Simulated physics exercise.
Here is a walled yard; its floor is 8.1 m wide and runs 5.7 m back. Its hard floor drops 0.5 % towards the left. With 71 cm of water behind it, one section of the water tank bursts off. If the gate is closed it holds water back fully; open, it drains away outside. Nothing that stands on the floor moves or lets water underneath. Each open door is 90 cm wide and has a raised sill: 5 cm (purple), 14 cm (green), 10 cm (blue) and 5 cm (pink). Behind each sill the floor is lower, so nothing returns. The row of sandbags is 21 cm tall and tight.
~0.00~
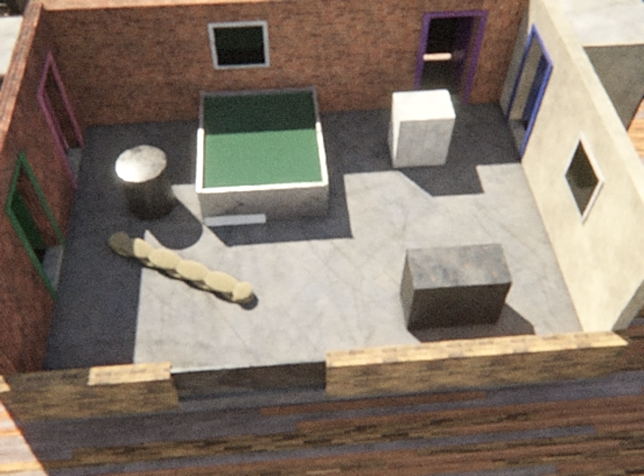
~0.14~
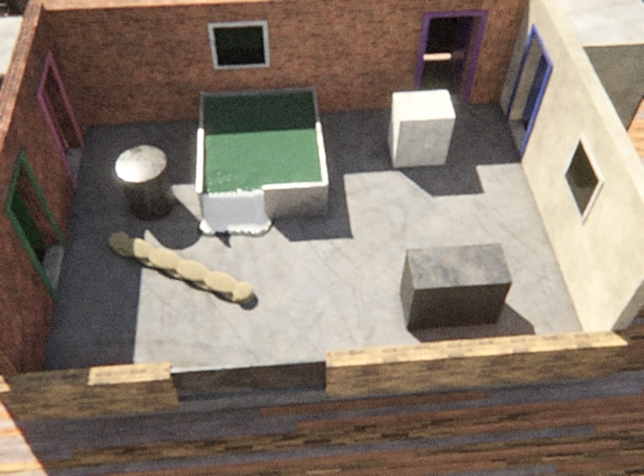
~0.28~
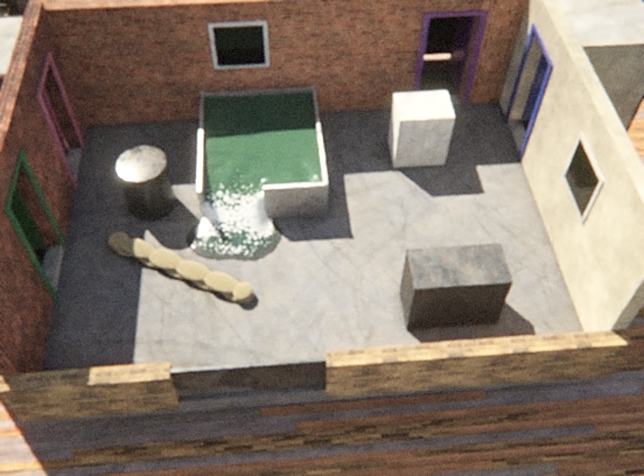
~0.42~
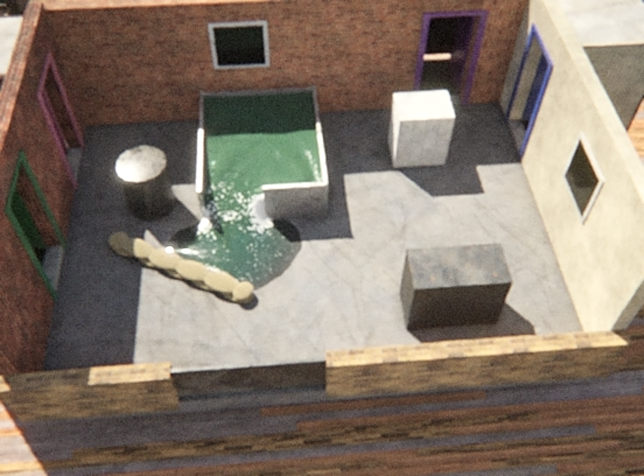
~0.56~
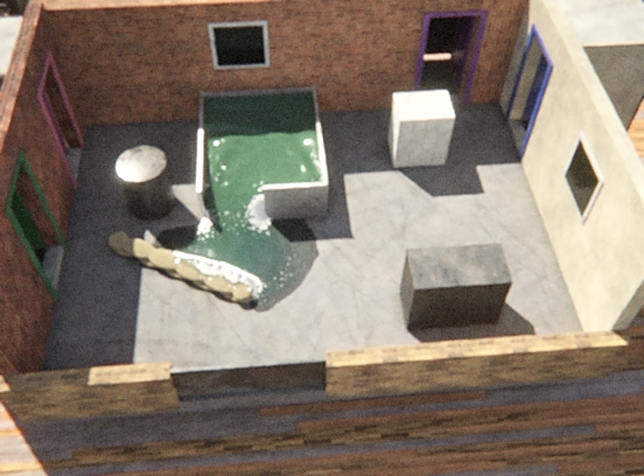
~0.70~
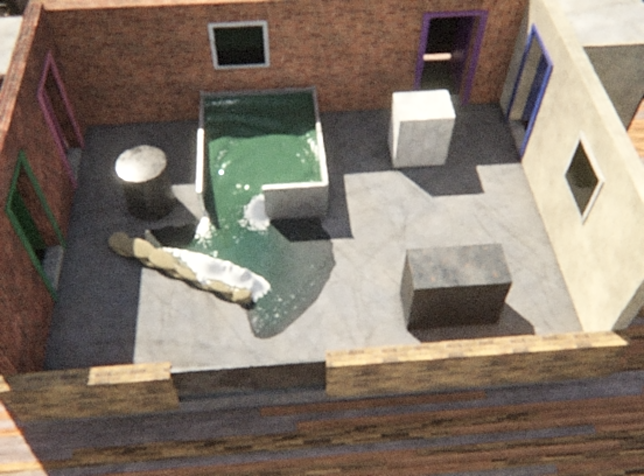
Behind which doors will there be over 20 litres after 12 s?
The water let in: At the purple door it goes over the limit; at the green door it keeps below the limit; at the blue door it does not reach the limit; at the pink door it passes the limit.
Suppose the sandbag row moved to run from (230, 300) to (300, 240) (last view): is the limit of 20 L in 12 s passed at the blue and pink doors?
Then: Blue not over, pink above.
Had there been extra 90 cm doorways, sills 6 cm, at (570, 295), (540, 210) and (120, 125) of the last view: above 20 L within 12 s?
In that order: Past it, not over, above.
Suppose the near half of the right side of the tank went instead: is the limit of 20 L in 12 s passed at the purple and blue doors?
Then: Purple past it, blue above.
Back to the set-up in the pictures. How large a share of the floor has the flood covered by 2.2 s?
About 40 per cent.
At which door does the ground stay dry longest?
Last comes the purple one.
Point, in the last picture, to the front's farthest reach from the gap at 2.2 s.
Near (535, 359).
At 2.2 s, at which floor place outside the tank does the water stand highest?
At about (206, 272).
After 1.4 s water covers 25 % of the floor and is deepest (50 cm) near (206, 272); purple door not reached, green door not reached, blue door not reached, pink door not reached.
After 2.2 s water covers 40 % of the floor and is deepest (44 cm) near (206, 272); purple door not reached, green door 7 cm at the sill, 0 L in, blue door not reached, pink door 3 cm at the sill, 0 L in.
After 3.5 s water covers 55 % of the floor and is deepest (33 cm) near (206, 272); purple door not reached, green door 9 cm at the sill, 0 L in, blue door not reached, pink door 5 cm at the sill, 0 L in.
After 7.0 s water covers 85 % of the floor and is deepest (20 cm) near (206, 272); purple door 12 cm at the sill, 6 L in, green door 11 cm at the sill, 0 L in, blue door 6 cm at the sill, 0 L in, pink door 6 cm at the sill, 3 L in.
After 12.0 s water covers 95 % of the floor and is deepest (14 cm) near (86, 134); purple door 9 cm at the sill, 83 L in, green door 10 cm at the sill, 0 L in, blue door 9 cm at the sill, 6 L in, pink door 8 cm at the sill, 42 L in.
